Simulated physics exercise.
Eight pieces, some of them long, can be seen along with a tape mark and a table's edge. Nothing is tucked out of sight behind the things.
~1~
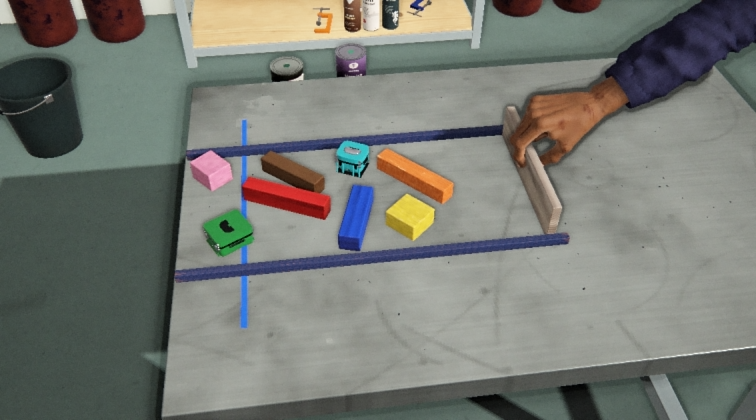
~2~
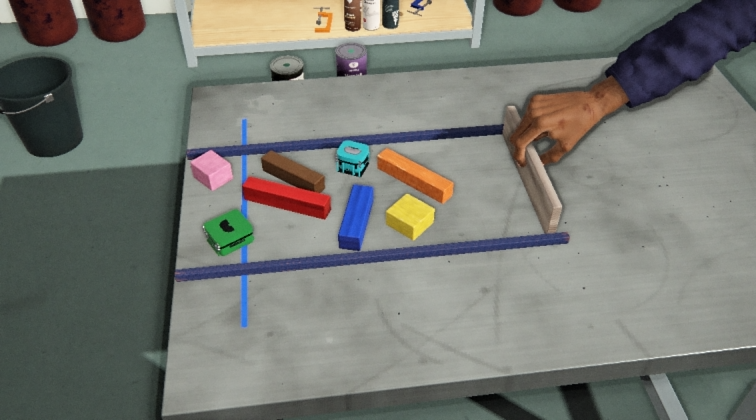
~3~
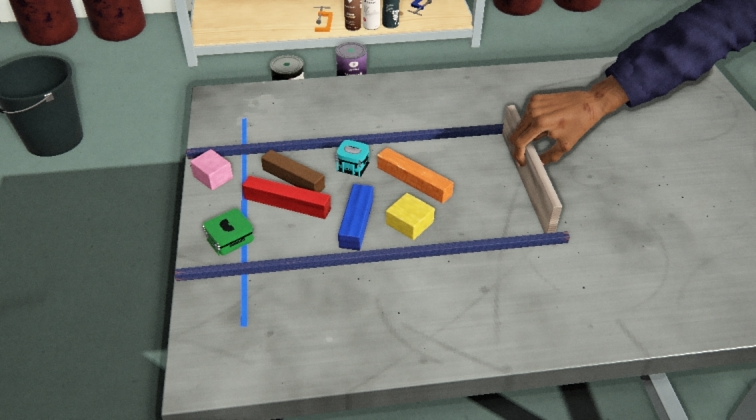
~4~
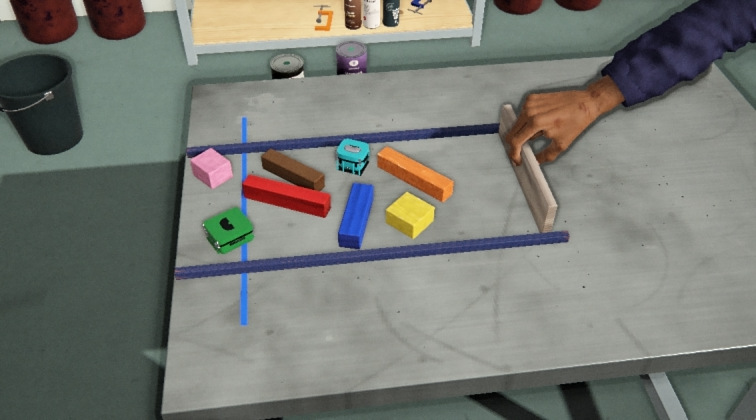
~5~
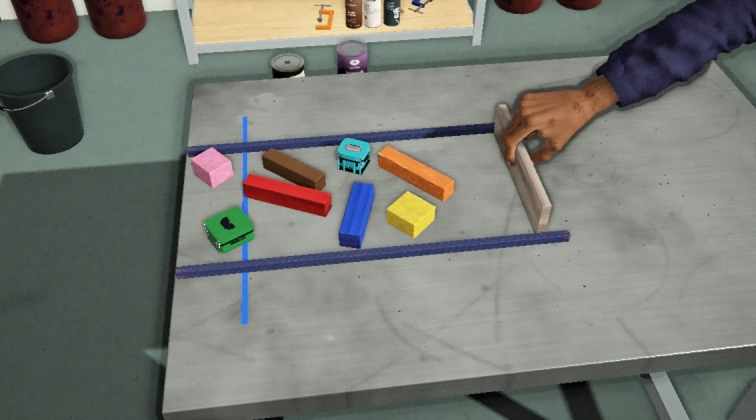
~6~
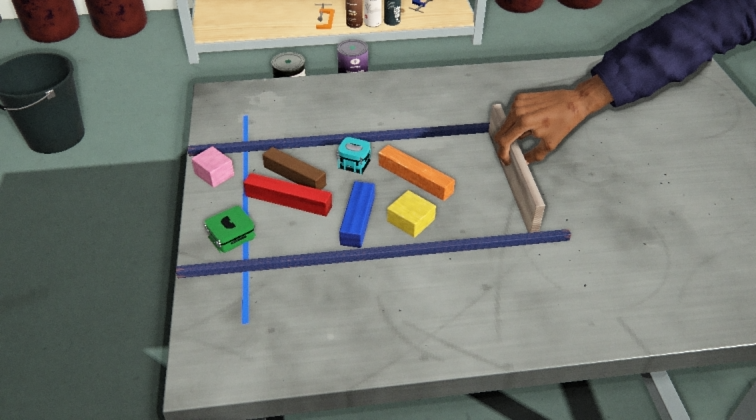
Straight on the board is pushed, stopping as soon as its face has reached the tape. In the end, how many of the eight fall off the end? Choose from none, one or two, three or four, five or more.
Final count: Three or four.
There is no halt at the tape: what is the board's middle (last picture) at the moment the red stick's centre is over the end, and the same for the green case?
The red stick gives roughly (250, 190), the green case roughly (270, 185).
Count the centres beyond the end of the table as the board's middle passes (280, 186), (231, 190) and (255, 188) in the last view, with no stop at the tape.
Past the end: 1, 4 and 2.
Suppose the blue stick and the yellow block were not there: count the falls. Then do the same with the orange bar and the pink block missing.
The first try gives 1, the second gives 1.
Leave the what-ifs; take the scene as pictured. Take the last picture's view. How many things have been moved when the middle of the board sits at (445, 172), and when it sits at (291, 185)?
1 by the first point, 8 by the second.
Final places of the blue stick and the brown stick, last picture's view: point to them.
You'll see the blue stick at (198, 224), with the brown stick at (192, 178).
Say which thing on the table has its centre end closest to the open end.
Going by centres, it is the brown stick.
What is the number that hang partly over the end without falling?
It would come to 2.
Soon after, none off yet; pink block at rest near (213, 167); green case at rest near (231, 231); red stick at rest near (288, 194).
Then, none off yet; pink block at rest near (213, 167); green case at rest near (231, 231); red stick moved a little near (271, 191).
Further on, none off yet; pink block tipped well over near (170, 171); green case moved about its own width near (196, 228); red stick moved about its own width near (207, 187).
At rest, the number that fall off is three or four; fallen, red stick, green case and pink block.
